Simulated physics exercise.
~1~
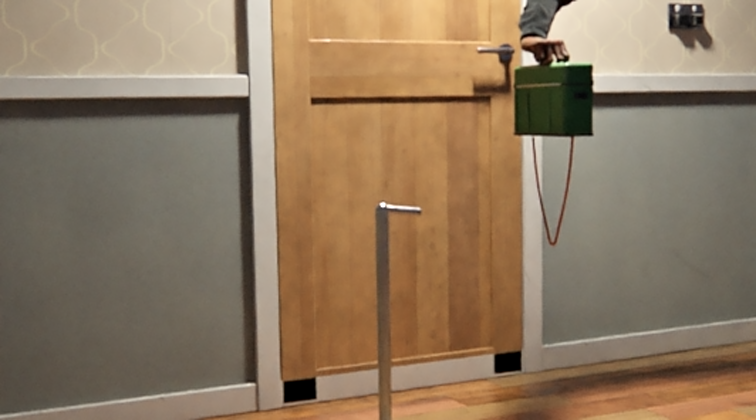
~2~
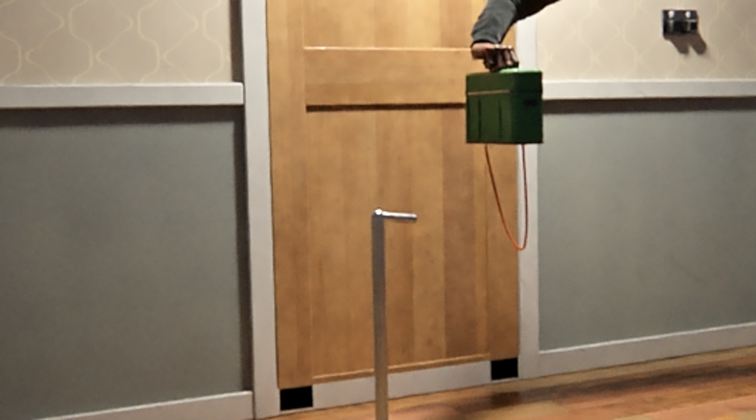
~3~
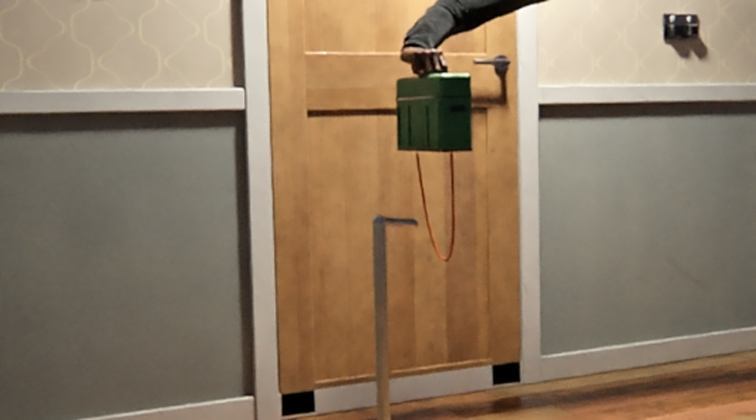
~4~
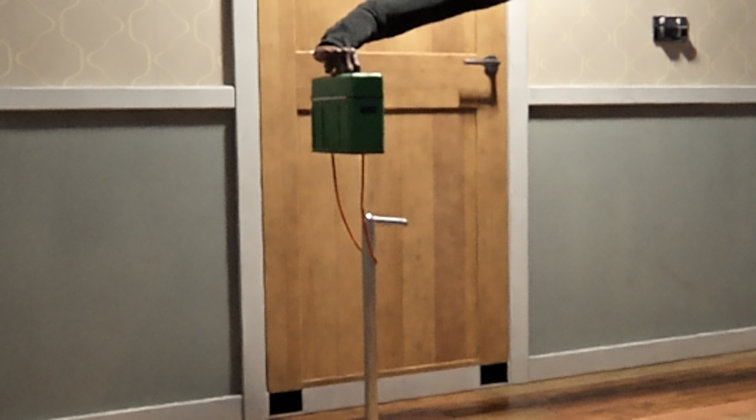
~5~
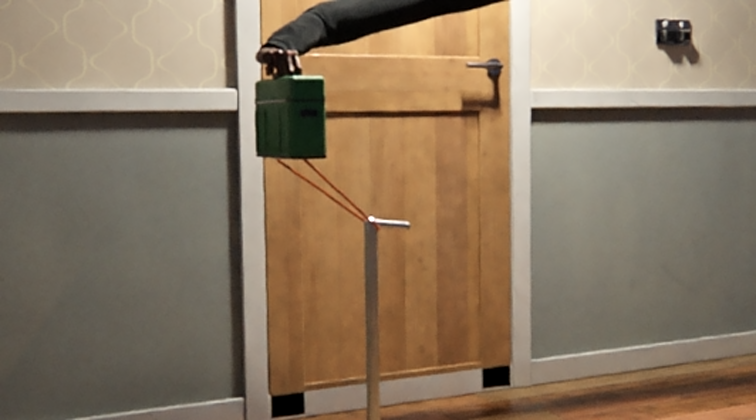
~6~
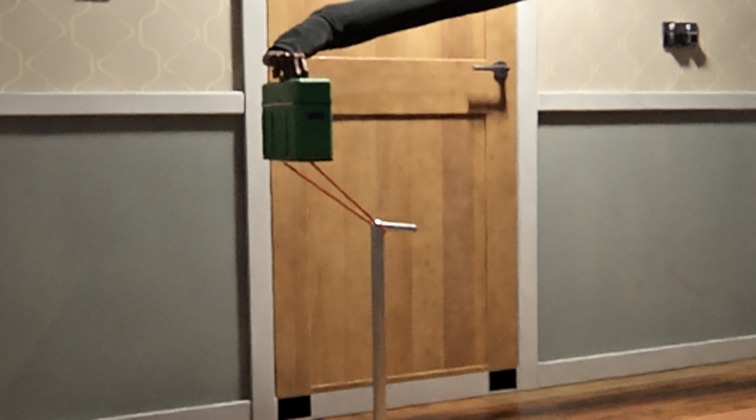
A hand carries a green case left past a post until its dangling loop snags.
